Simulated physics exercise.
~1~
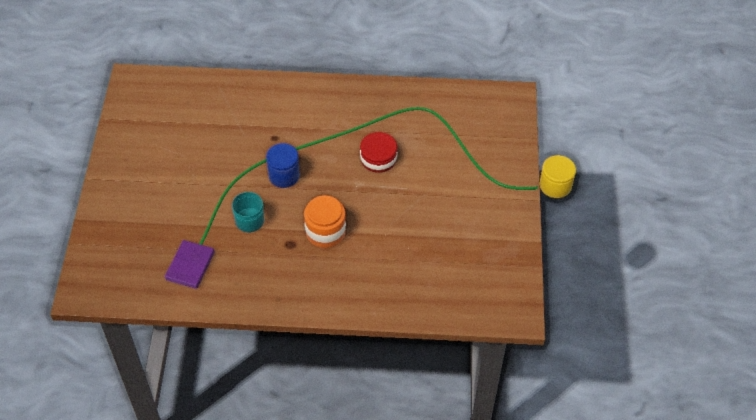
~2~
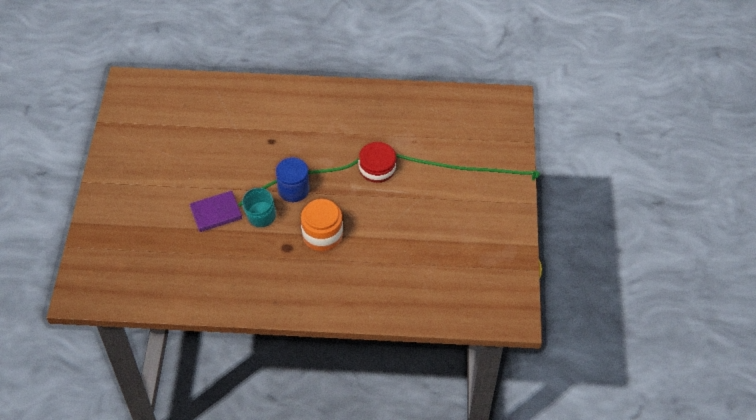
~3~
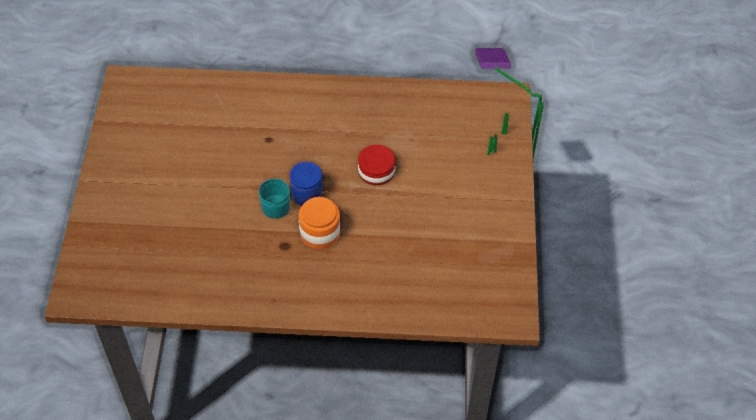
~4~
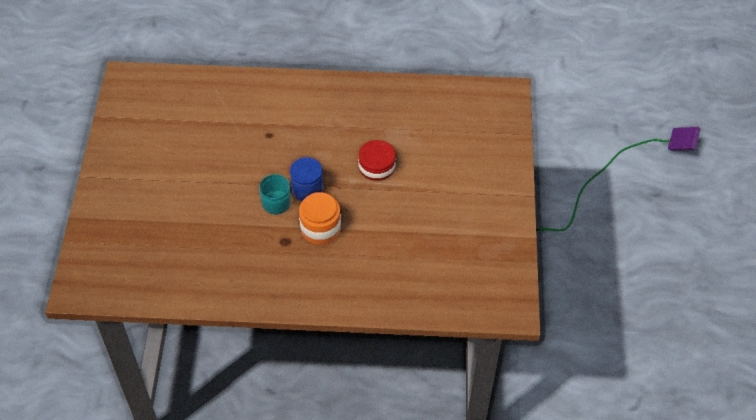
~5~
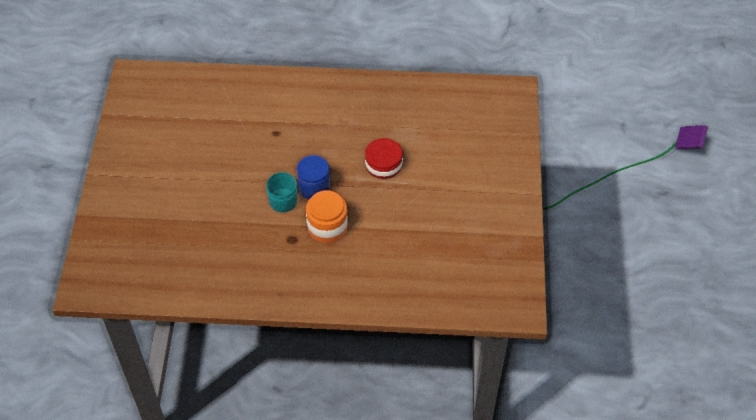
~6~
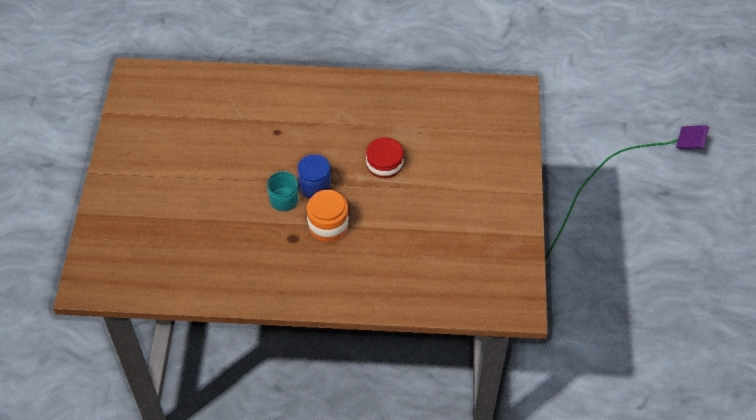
A yellow cylinder hangs at the right edge of a wooden table, joined by a thin green cable to a flat purple phone at the lower left, all seen from above over a grey floor. Between them sit a blue tub, a teal cup, a red tin and an orange jar. The yellow piece drops from sight, and the cable pulls taut, dragging the phone rightward while the tub and cup shift slightly right. The phone then sweeps past the others and flies off the right side. It ends beyond the table, the cable trailing, while the tub and cup rest near the almost unmoved jar and tin.
